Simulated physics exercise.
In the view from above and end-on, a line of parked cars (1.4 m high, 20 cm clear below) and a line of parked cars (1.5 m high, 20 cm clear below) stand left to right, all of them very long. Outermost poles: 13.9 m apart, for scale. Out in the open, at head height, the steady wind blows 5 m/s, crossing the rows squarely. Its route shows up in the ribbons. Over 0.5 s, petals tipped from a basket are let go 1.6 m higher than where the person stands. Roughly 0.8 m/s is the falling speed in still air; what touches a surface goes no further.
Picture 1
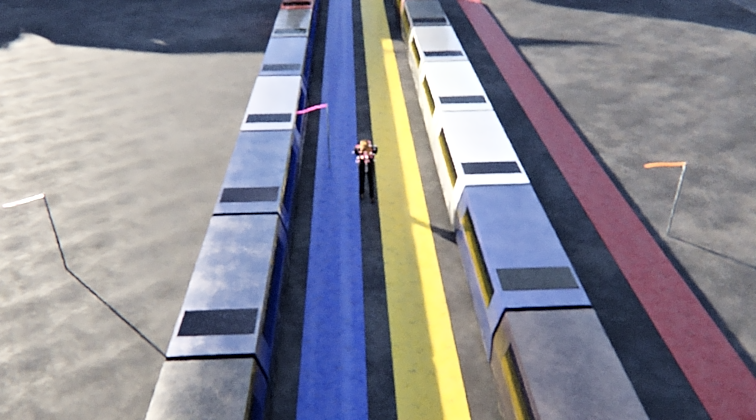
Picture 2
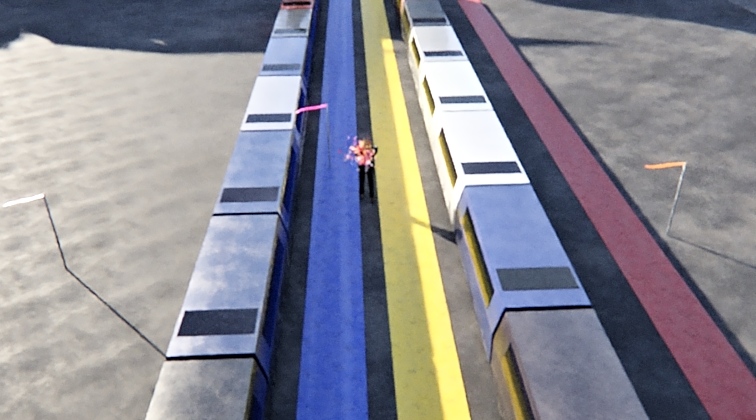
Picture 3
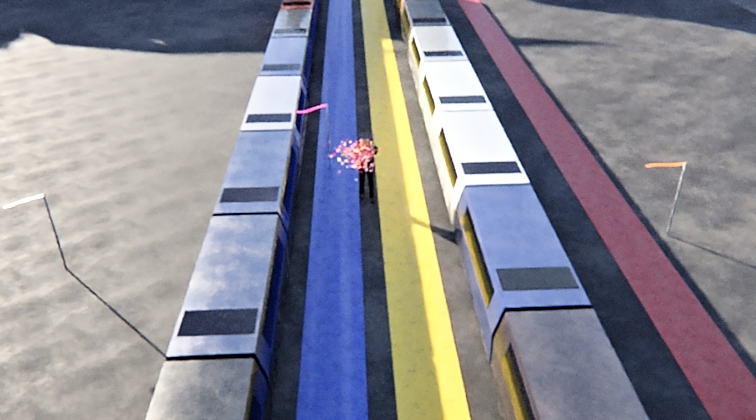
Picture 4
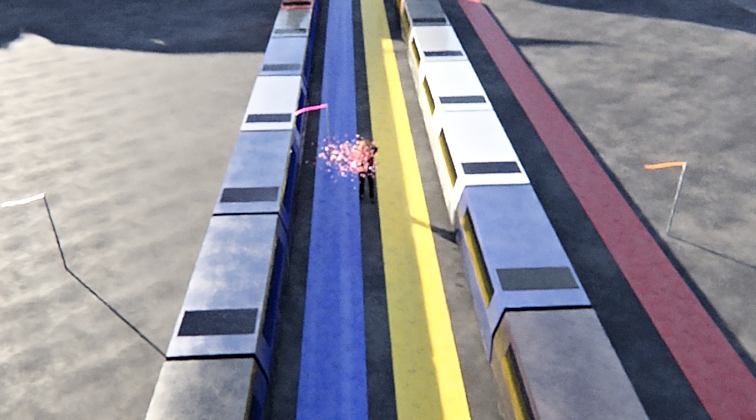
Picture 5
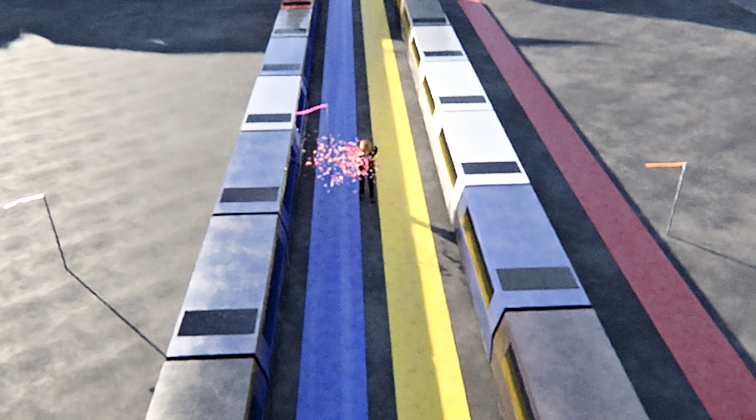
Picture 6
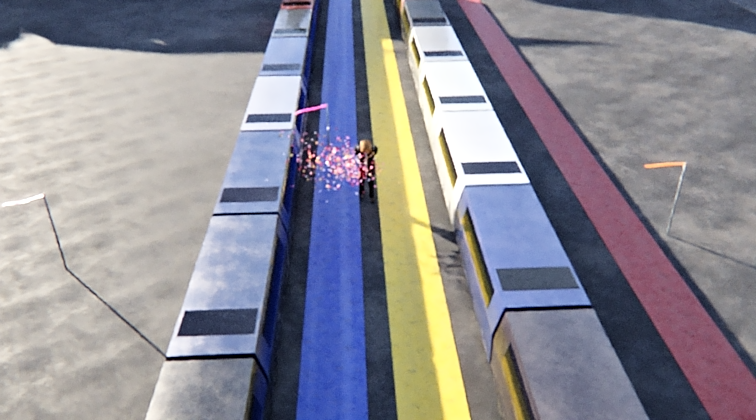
Between two long rows of parked cars, a standing figure releases pink petals that spread leftward over a blue stripe.
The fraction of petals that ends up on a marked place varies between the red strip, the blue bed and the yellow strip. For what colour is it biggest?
The largest fraction goes to blue.
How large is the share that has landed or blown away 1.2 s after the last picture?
35 %.
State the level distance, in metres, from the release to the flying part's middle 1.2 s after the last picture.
Roughly 0.5 metres.
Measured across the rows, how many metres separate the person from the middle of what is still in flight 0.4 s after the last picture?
That distance is some 1.0 m.
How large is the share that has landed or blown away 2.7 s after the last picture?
About 75 per cent.
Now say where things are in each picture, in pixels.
The first frame shows the petals in the air span x = 355 to 375 around y = 155 and it comes from (366, 151).
The second frame shows the right ribbon ends at (646, 167), leaning 90 degrees to the left, the petals in the air span x = 350 to 375 around y = 155, the blue one passes (336, 243), the red one passes (624, 234) and the yellow one passes (408, 241).
The third frame shows the inner ribbon ends at (295, 112), leaning 80 degrees to the left, the petals in the air span x = 340 to 375 around y = 155 and the top of the left line of parked cars crosses (258, 163).
The fourth frame shows the petals in the air span x = 325 to 375 around y = 155, the blue one passes (337, 191), the red one passes (591, 184) and the yellow one passes (400, 189).
The fifth frame shows the right ribbon ends at (646, 166), leaning 90 degrees to the left and the petals in the air span x = 315 to 375 around y = 160.
The sixth frame shows the inner ribbon ends at (295, 114), leaning 80 degrees to the left, the petals in the air span x = 300 to 375 around y = 165 and the top of the left line of parked cars crosses (258, 163).
Then, 0.4 s after the last picture, 0 % lies on the blue bed, 0 % on the red strip and 0 % on the yellow strip; 4 % has touched down or left; the middle of what still flies is 1.0 m above the low ground, near (330, 175).
Then, 1.2 s after the last picture, 12 % lies on the blue bed, 0 % on the red strip and 0 % on the yellow strip; 34 % has touched down or left; the middle of what still flies is 0.6 m above the low ground, near (338, 190).
Then, 2.7 s after the last picture, 34 % lies on the blue bed, 0 % on the red strip and 1 % on the yellow strip; 75 % has touched down or left; the middle of what still flies is 0.4 m above the low ground, near (357, 194).
Then, 7.2 s after the last picture, 39 % lies on the blue bed, 0 % on the red strip and 2 % on the yellow strip; 99 % has touched down or left.
Then, 44.2 s after the last picture, 39 % lies on the blue bed, 0 % on the red strip and 2 % on the yellow strip; 100 % has touched down or left.
